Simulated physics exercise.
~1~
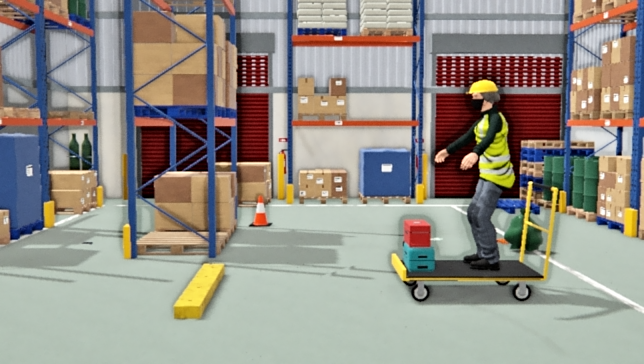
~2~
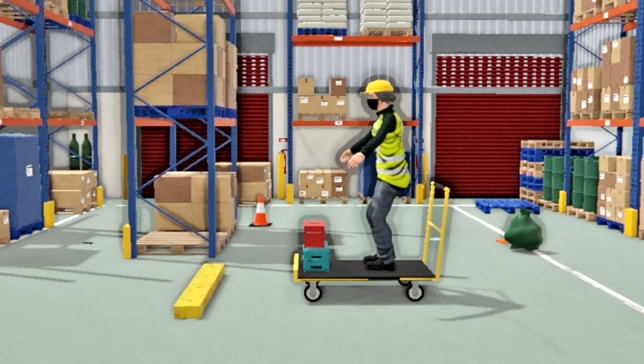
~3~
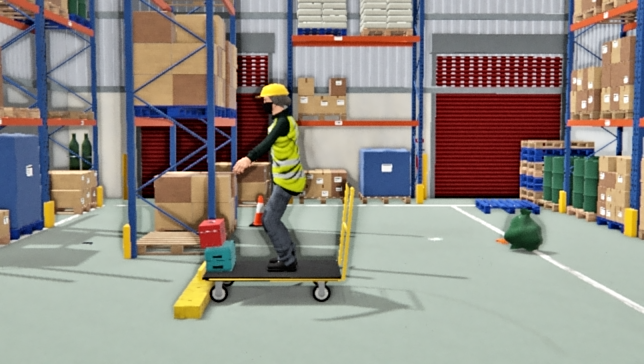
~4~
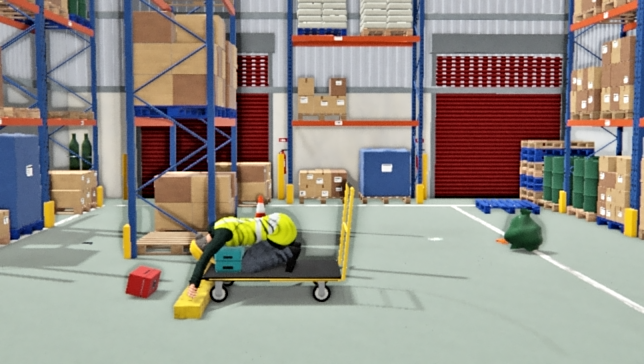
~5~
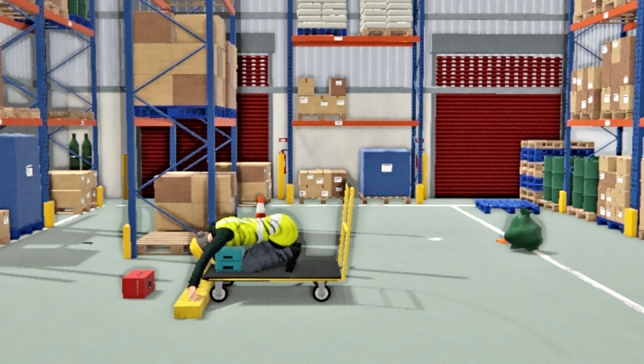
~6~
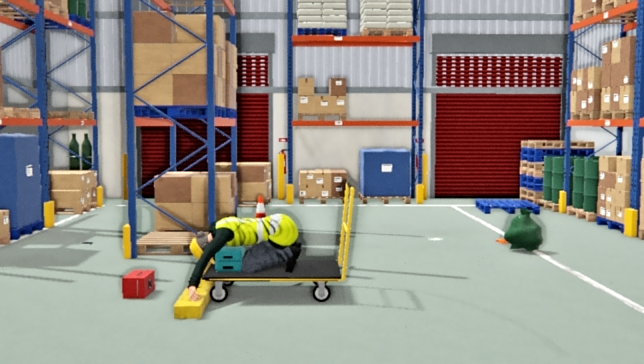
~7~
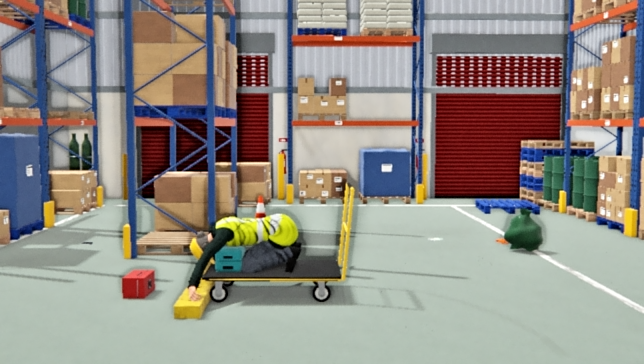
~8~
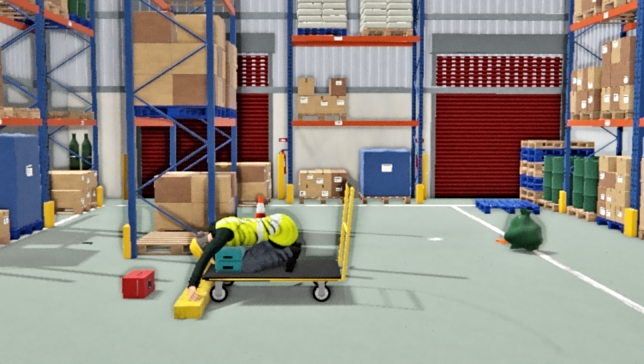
A worker in a yellow helmet and vest rode a platform trolley left across a warehouse until it stopped at a low yellow kerb, then pitched forward and lay slumped over the teal case on the deck, while the red toolbox landed on the floor beyond.
